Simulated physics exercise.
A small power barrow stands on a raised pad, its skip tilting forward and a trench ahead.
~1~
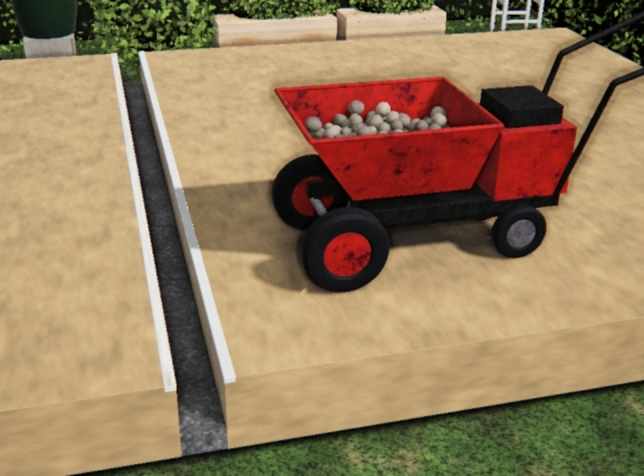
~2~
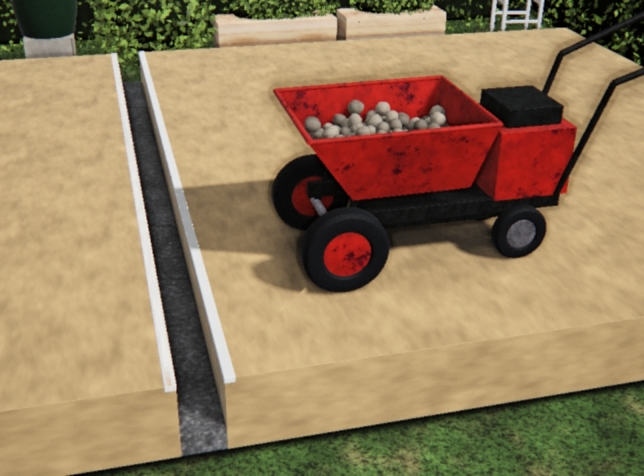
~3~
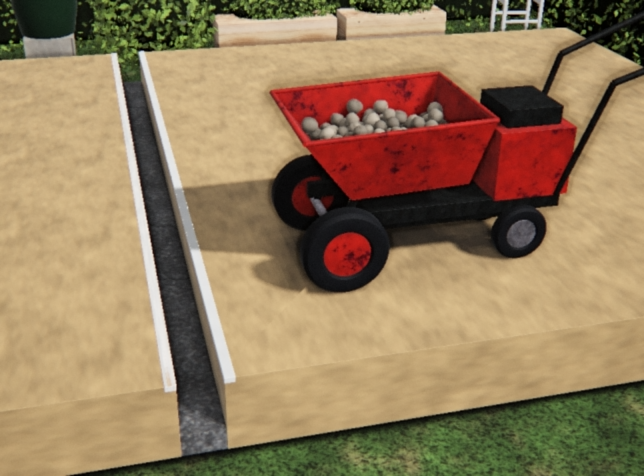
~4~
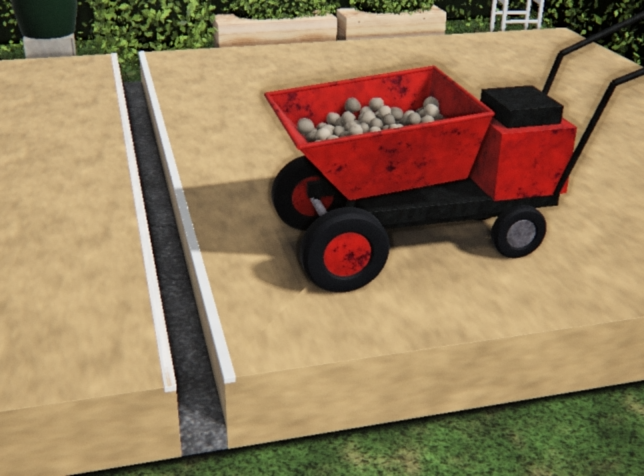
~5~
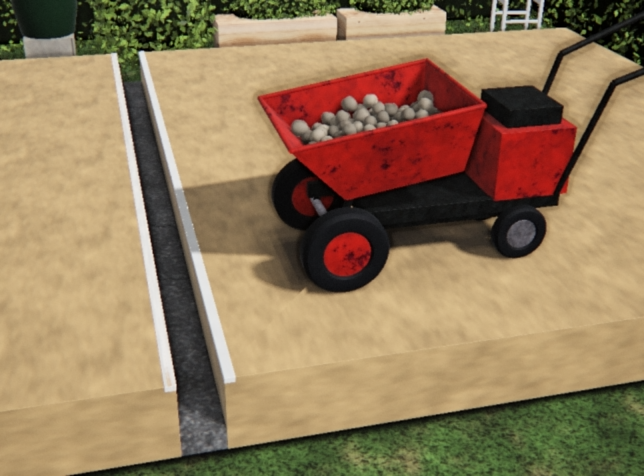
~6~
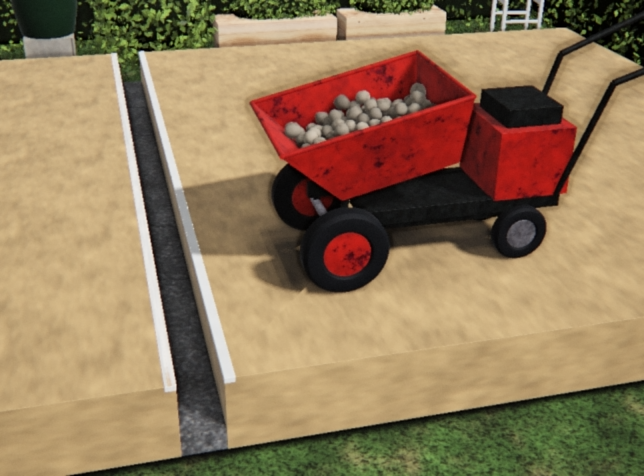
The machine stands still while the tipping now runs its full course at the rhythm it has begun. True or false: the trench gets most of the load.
True.
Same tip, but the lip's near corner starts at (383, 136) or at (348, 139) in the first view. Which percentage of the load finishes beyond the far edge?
First try: Some 0 %; second try: 10 %.
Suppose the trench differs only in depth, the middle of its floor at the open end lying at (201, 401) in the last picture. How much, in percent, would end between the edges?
Something close to 50 per cent.
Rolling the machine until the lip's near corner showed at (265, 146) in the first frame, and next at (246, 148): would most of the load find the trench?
In turn: Not half; the smaller part.
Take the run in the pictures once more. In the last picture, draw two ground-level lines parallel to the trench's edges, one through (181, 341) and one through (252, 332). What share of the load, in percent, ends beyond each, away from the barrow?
About 50 % and 100 %.
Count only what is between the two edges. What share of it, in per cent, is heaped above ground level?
Close to 10 percent.
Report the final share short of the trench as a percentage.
Near 0 in every hundred.
Soon, skip tipped steeply; all in the skip.
A while on, skip tipped right over; nearly all in the skip; a stray few short of the trench; a stray few in or heaped over the trench.
Towards the end, skip tipped right over; about a quarter in the skip; a stray few short of the trench; about half in or heaped over the trench; about a quarter beyond it.
Finally, skip tipped right over; a stray few short of the trench; most in or heaped over the trench; about a quarter beyond it.
